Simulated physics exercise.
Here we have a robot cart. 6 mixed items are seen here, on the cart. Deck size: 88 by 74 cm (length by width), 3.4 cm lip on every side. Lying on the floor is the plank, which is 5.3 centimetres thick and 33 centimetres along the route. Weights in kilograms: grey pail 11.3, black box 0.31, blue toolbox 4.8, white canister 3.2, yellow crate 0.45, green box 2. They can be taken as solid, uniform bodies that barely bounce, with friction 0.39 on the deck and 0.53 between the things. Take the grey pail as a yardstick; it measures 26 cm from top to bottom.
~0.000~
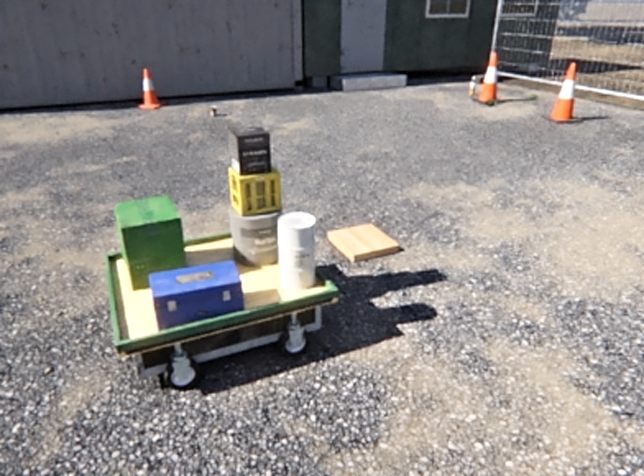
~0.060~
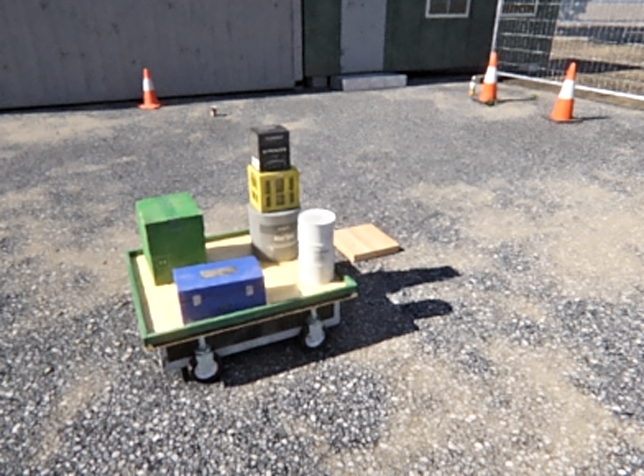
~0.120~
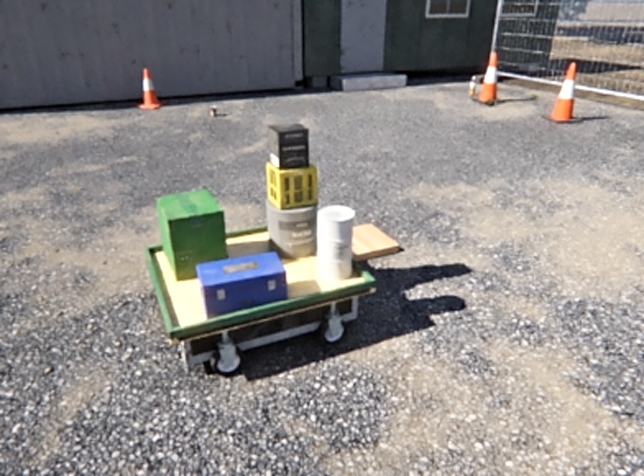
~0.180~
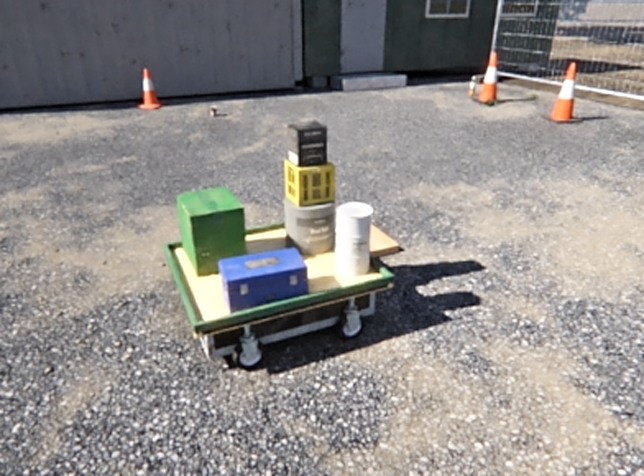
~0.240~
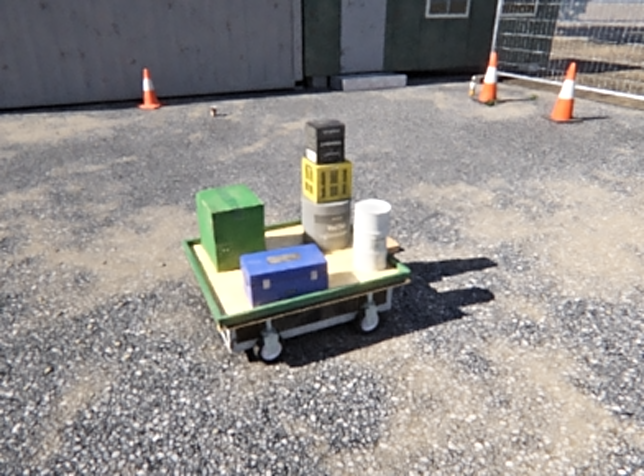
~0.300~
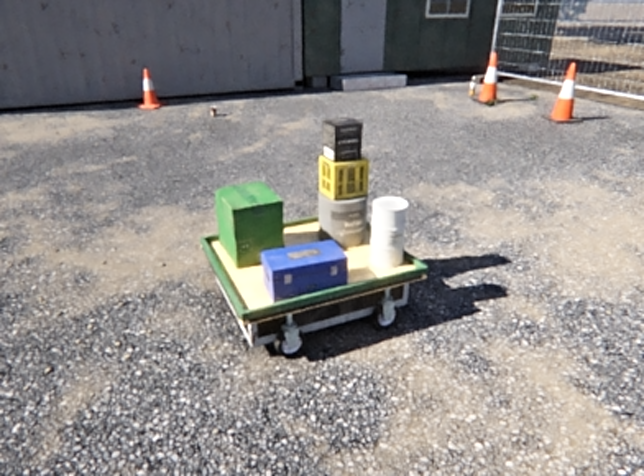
A low cart carrying a green box, a blue toolbox, a white canister and a stack of three items rolled a short way to the right across the gravel, gradually hiding a wooden plank behind it.
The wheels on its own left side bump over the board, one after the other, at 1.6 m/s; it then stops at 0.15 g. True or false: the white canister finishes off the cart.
True.
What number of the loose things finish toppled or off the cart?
The count comes out at 2.
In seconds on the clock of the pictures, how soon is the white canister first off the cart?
That first happens close to 1.1 seconds.
Around 0.80 s, 128 cm covered; white canister at 47° to upright near (507, 214); black box at 33° to upright; yellow crate at 26° to upright.
Around 1.30 s, 204 cm covered; black box and white canister now off the cart; yellow crate at 5° to upright; green box at 13° to upright.
Finally (4.2 s), off the cart, black box and white canister; not toppled but over 10 cm from the start, yellow crate; the other 3 still in place (within 10 cm).
